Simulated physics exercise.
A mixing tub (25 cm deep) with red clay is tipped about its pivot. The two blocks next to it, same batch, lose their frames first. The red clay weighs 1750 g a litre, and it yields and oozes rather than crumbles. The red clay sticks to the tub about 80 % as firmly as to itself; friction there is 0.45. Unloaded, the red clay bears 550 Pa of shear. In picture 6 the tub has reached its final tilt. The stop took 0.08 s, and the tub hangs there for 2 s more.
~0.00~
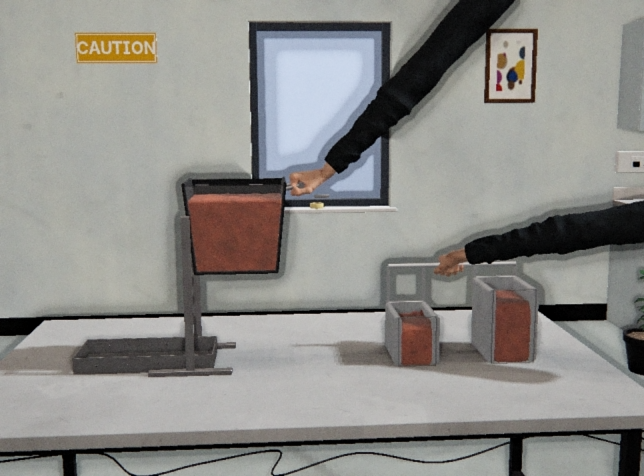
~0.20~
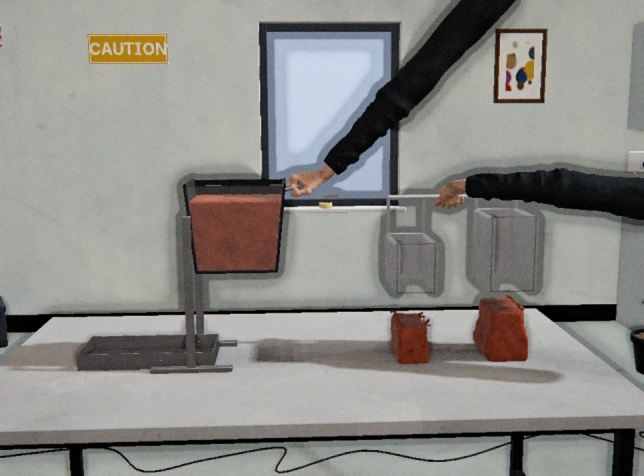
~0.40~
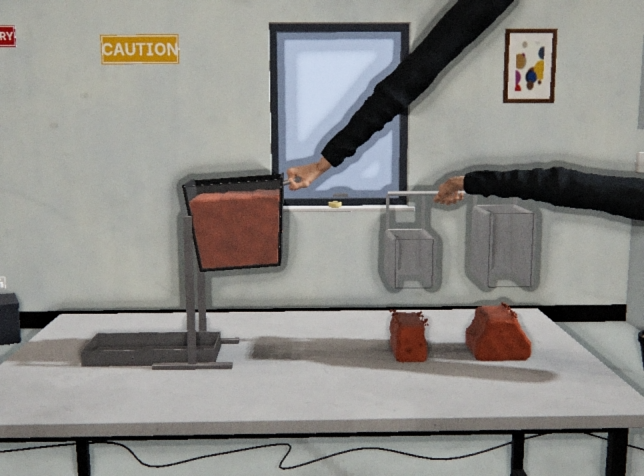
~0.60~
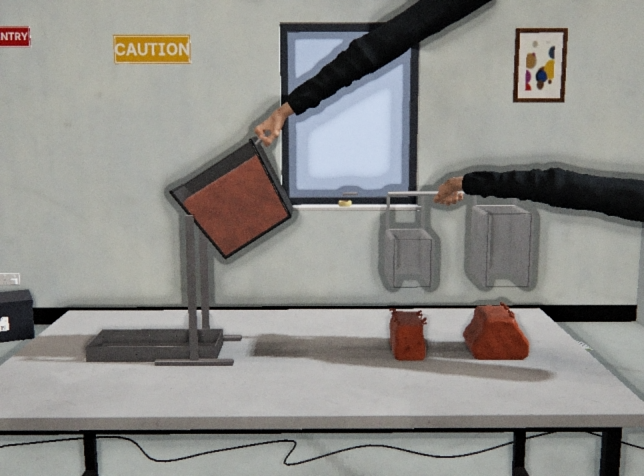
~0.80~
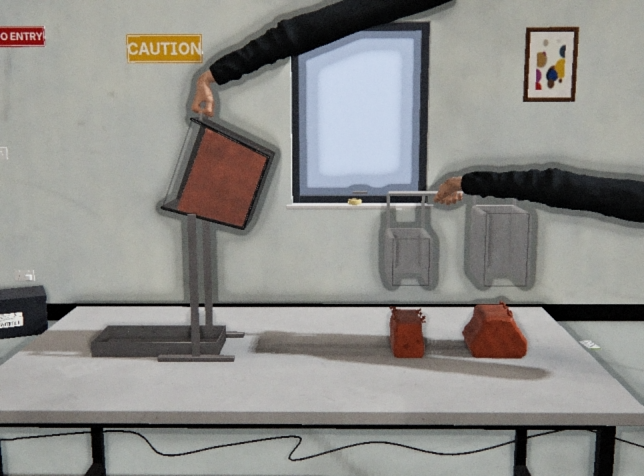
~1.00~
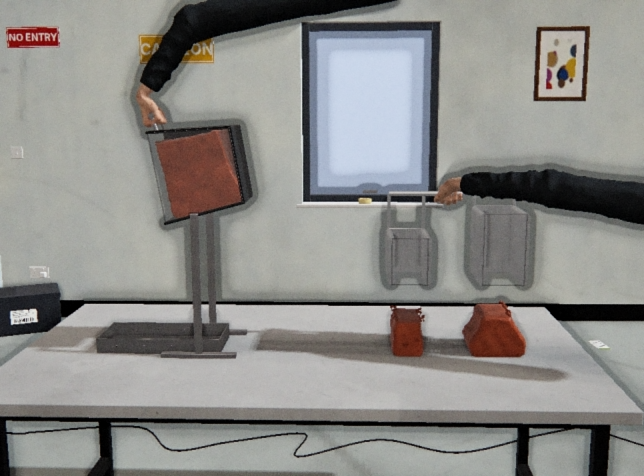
A hand lifted the rim of a tub of red clay and swung it over leftward onto its side, after another hand raised two grey molds off clay blocks and the right block slumped lower.
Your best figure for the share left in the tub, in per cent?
About 34 %.
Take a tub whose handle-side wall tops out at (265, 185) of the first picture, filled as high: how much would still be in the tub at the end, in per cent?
It would be near 40 %.
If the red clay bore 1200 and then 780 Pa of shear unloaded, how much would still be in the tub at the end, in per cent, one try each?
In turn about 40 %, 30 %.
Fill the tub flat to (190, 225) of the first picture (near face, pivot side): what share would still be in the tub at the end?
In that case some 45 per cent.
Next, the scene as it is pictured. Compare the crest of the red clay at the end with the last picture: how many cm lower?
Roughly 16 cm.
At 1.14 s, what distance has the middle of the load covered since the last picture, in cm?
Roughly 8 cm.
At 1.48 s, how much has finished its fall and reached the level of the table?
Near 55 %.
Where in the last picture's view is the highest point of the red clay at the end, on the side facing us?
At about (208, 183).
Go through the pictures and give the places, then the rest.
Handle-side rim at (283, 184), tilt 0 degrees; top of the red clay at (279, 200); blocks stand 12 cm, 19 cm (left to right), in the first picture.
Handle-side rim at (282, 185), tilt 0 degrees; top of the red clay at (278, 201); blocks stand 12 cm, 17 cm (left to right), in the second picture.
Handle-side rim at (279, 179), tilt 4 degrees; top of the red clay at (273, 196); blocks stand 12 cm, 14 cm (left to right), in the third picture.
Handle-side rim at (249, 141), tilt 32 degrees; top of the red clay at (253, 158); blocks stand 12 cm, 14 cm (left to right), in the fourth picture.
Handle-side rim at (191, 121), tilt 70 degrees; top of the red clay at (207, 131); blocks stand 12 cm, 14 cm (left to right), in the fifth picture.
Handle-side rim at (147, 134), tilt 99 degrees; top of the red clay at (213, 132); blocks stand 12 cm, 14 cm (left to right), in the sixth picture.
After 1.14 s, the tub is at 99 degrees and holds 74 %.
After 1.31 s, the tub is at 99 degrees and holds 39 %.
After 1.48 s, the tub is at 99 degrees and holds 35 %.
After 1.65 s, the tub is at 99 degrees and holds 34 %.
After 3.00 s, at the end, the tub is at 99 degrees and holds 34 %.
